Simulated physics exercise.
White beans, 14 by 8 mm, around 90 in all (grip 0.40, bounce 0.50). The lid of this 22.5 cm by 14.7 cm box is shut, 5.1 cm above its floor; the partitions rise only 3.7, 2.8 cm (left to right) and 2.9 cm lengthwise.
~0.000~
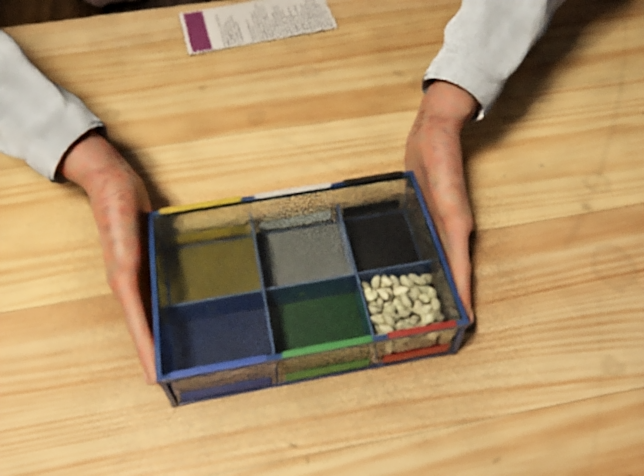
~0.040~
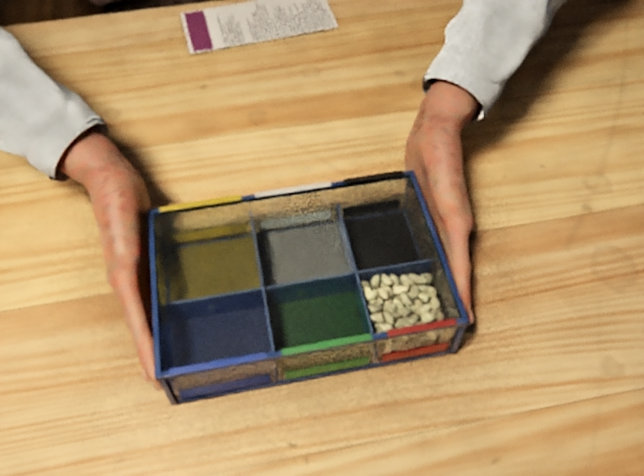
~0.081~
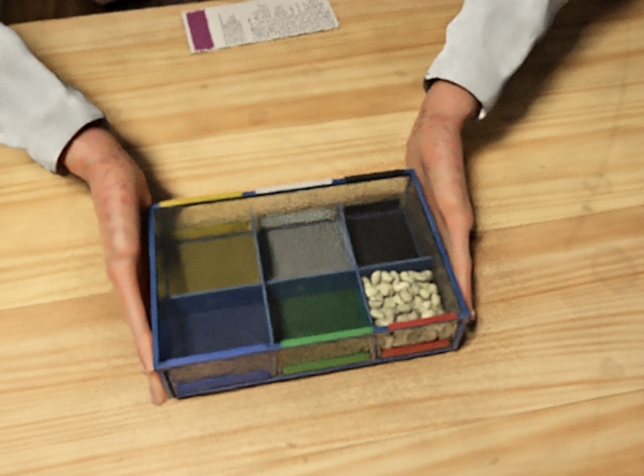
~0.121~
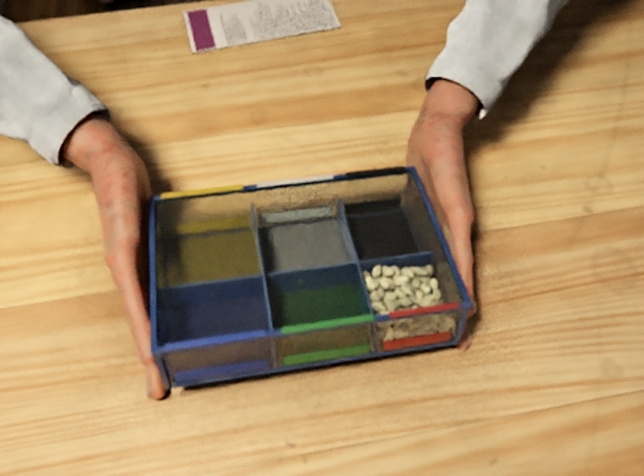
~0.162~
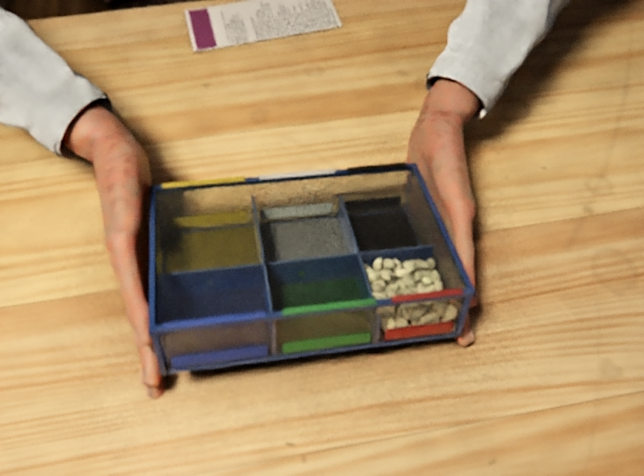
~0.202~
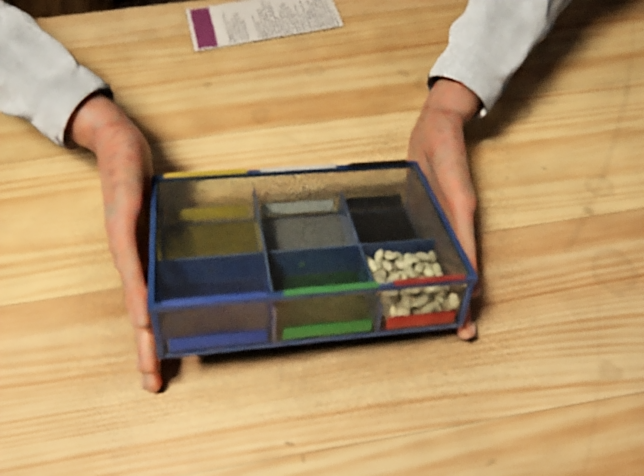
Two hands tilting a lidded, divided box of white beans above a wooden table, its far side dipping and near side rising.
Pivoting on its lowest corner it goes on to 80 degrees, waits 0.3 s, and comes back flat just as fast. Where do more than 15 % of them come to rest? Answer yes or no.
Red compartment: Yes; blue compartment: No; green compartment: No; yellow compartment: No; white compartment: No; black compartment: Yes.
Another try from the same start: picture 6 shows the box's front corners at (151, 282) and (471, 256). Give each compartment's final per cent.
Red 35; blue 0; green 0; yellow 0; white 0; black 65.
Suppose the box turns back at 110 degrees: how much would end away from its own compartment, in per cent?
Some 95 per cent.
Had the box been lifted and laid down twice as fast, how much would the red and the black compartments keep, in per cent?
Then: Red 35; black 65.
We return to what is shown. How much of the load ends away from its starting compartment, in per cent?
About 50 per cent.
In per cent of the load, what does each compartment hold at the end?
Red 50, blue 0, green 0, yellow 0, white 0, black 50.
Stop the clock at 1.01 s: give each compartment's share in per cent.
Red 60, blue 0, green 0, yellow 0, white 0, black 40.
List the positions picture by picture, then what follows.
Box tilt 0 degrees, front corners at (163, 377) and (462, 321); red 100 %, in the first picture.
Box tilt 1 degrees, front corners at (162, 374) and (462, 320), in the second picture.
Box tilt 3 degrees, front corners at (160, 365) and (463, 314), lowest corner right back, in the third picture.
Box tilt 7 degrees, front corners at (157, 349) and (465, 304), lowest corner right back, in the fourth picture.
Box tilt 11 degrees, front corners at (155, 328) and (468, 291), lowest corner right back, in the fifth picture.
Box tilt 16 degrees, front corners at (154, 306) and (471, 277), lowest corner right back; red 100 %. Its pace works out near 110 degrees a second, in the sixth picture.
After 1.01 s, tilt 80 degrees; red 60 %, black 40 %.
Then, at 1.55 s, tilt 42 degrees; red 50 %, black 50 %.
After 2.14 s, tilt 0 degrees; red 50 %, black 50 %.
In the end, at 2.5 s, red 50 %, blue 0 %, green 0 %, yellow 0 %, white 0 %, black 50 %.
